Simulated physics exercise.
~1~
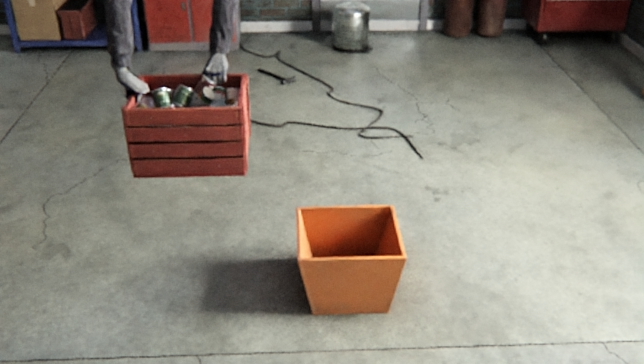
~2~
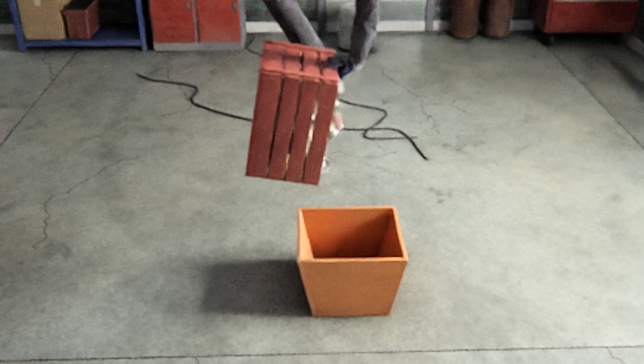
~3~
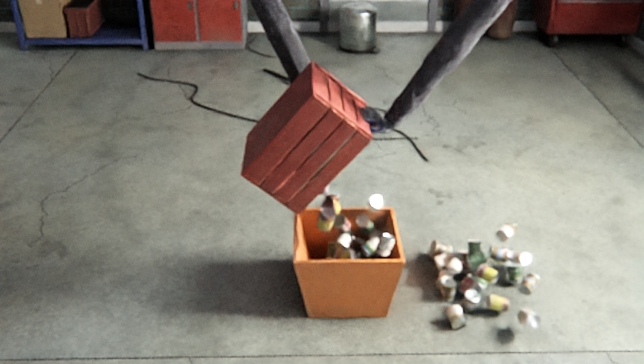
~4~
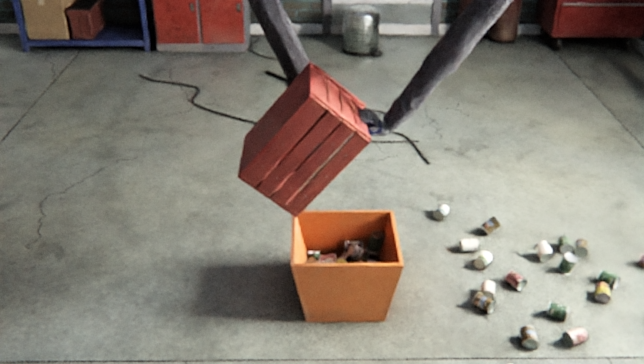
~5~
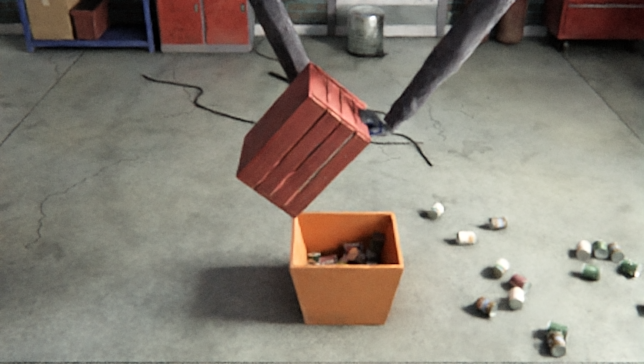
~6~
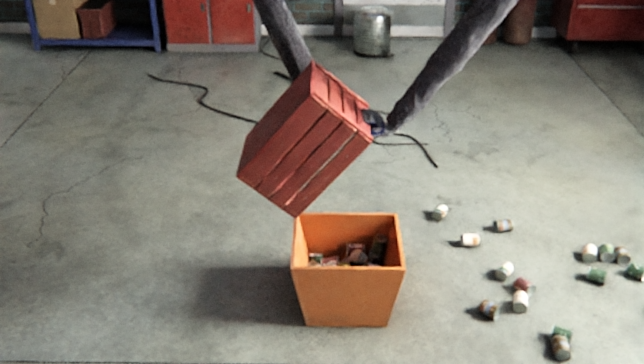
On a concrete workshop floor, gloved hands tip a red crate of small tins, some filling an orange container, others scattering right.
